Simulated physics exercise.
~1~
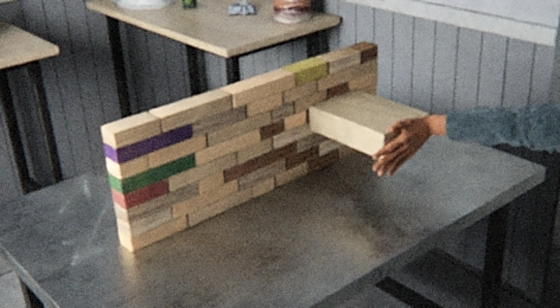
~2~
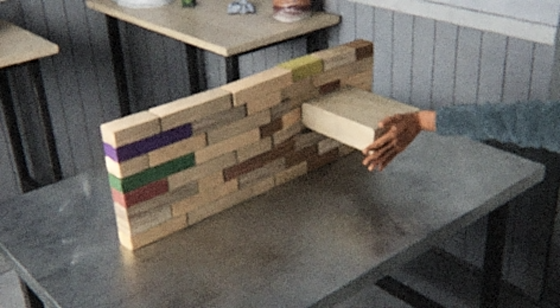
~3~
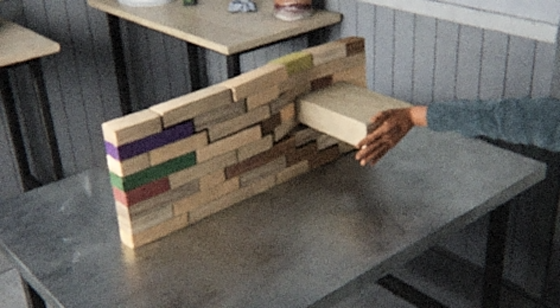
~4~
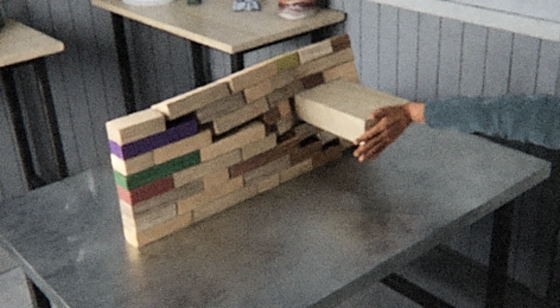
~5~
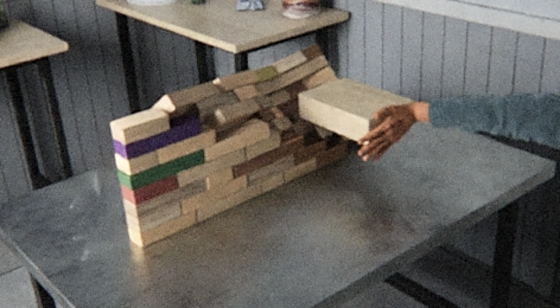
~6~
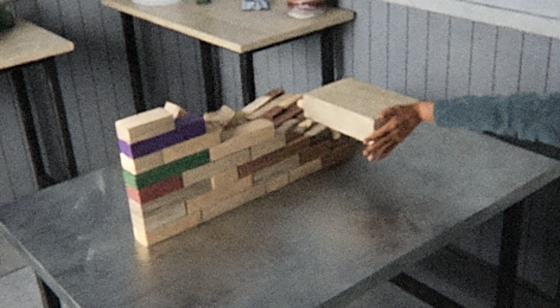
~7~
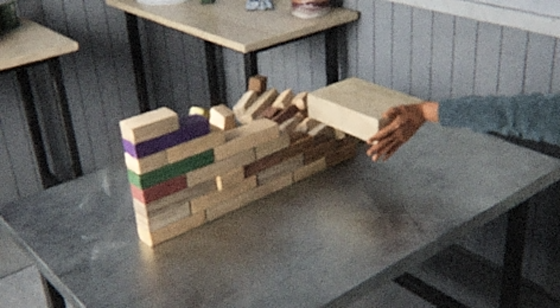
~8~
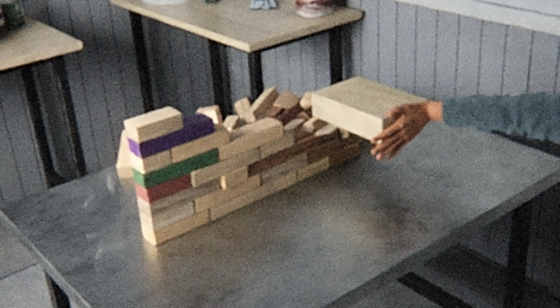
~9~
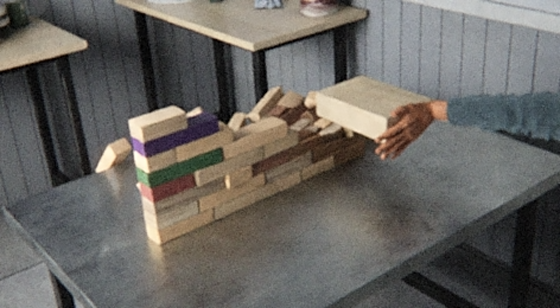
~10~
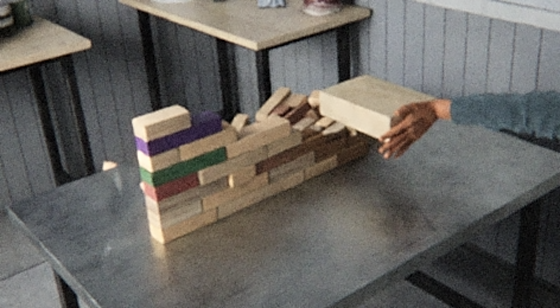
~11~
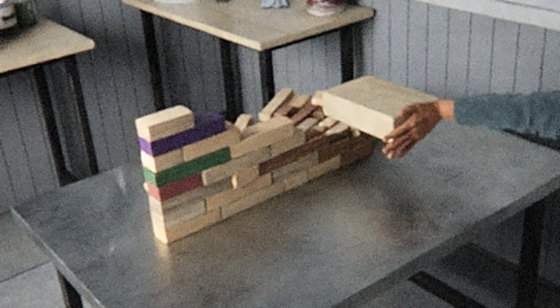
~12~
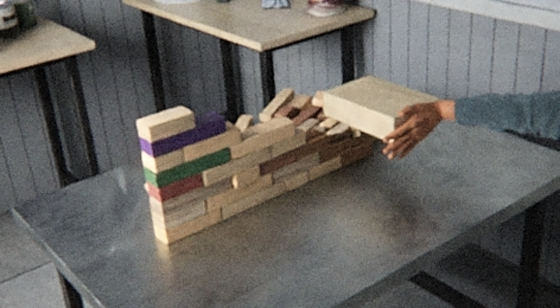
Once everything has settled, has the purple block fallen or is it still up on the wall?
The purple block is still up, sitting in its place at the near left end of the wall.
